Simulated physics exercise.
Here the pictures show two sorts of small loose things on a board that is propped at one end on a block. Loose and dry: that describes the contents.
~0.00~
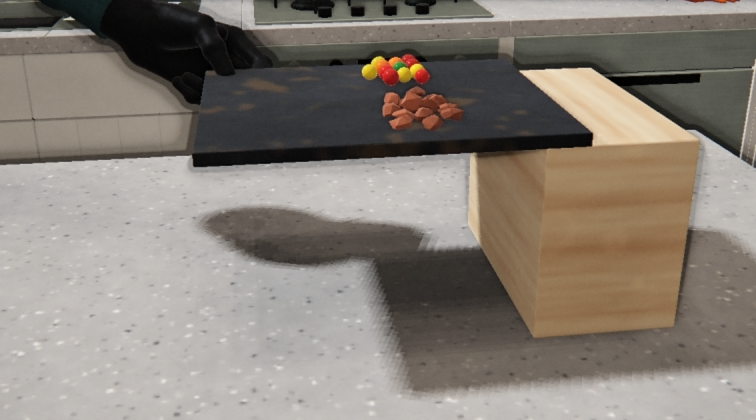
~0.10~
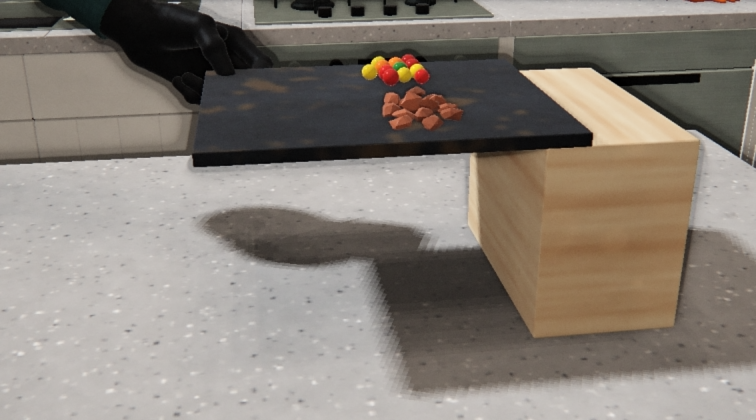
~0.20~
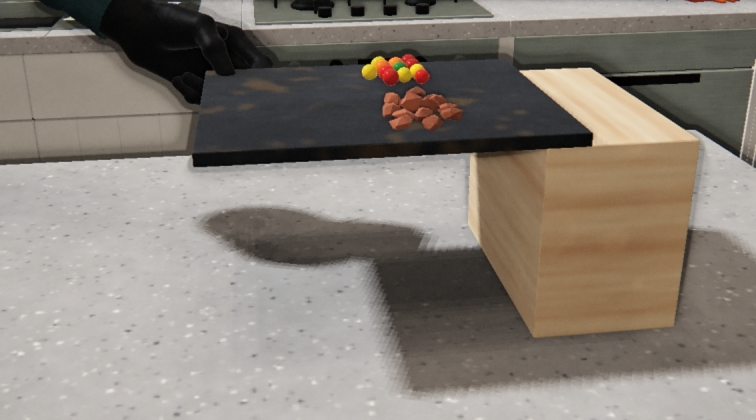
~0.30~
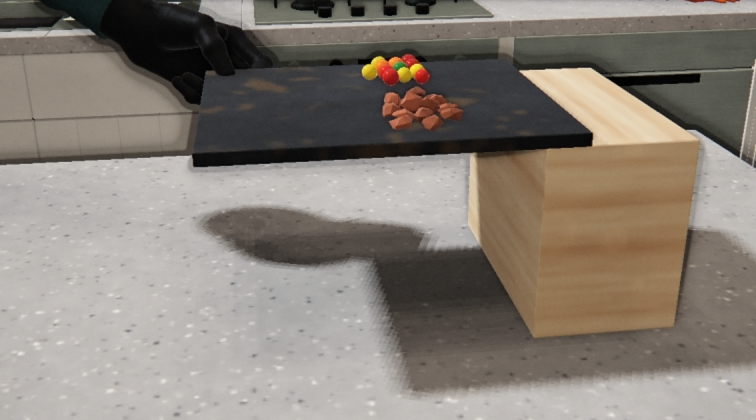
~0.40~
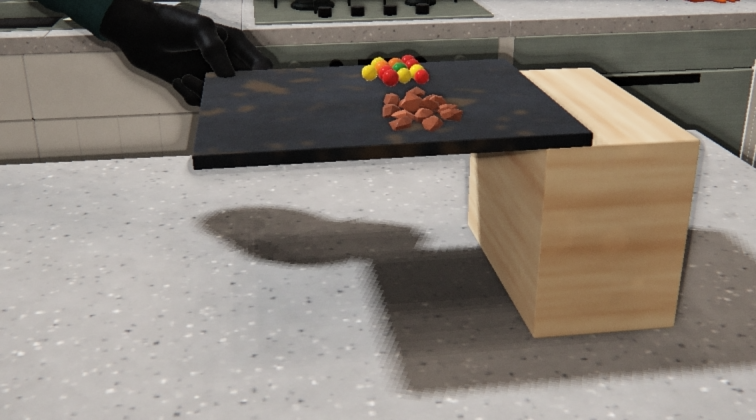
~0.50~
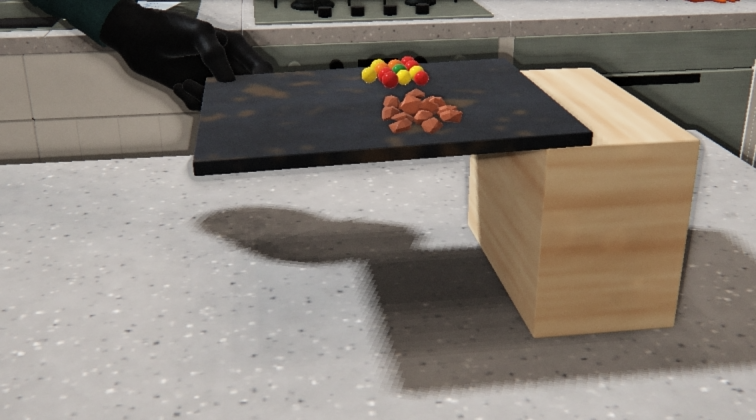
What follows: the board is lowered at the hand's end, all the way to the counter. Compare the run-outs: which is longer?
That would be the farther handful.
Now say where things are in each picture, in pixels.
Held end of the board near (206, 156), level; block near (565, 189), tall, over half the board's length; near handful near (412, 104), a few bits of crushed brick; far handful near (400, 70), a few glass marbles, in the first frame.
Held end of the board near (206, 156), level; far handful near (400, 70), in the second frame.
Held end of the board near (206, 156), level; near handful near (412, 104), in the third frame.
Held end of the board near (206, 156), level; far handful near (400, 70), in the fourth frame.
Held end of the board near (207, 158), level; near handful near (412, 104), in the fifth frame.
Held end of the board near (207, 164), down by 1°; block near (565, 189); near handful near (411, 106), not moving; far handful near (399, 72), not moving, in the sixth frame.
After 1.15 s, board sloping at 16°; near handful the whole lot still on the board; far handful the whole lot still on the board.
After 1.84 s, board sloping at 32°; near handful all but a few still on the board; far handful mostly one to two board lengths out.
After 2.65 s, board resting at 40°; near handful mostly less than half a board's length out; far handful mostly more than two board lengths out, near a third gone off the counter.
In the end (4.1 s), board resting at 40°; near handful mostly less than half a board's length out; far handful mostly more than two board lengths out, the bulk gone off the counter; the far handful has gone farther.
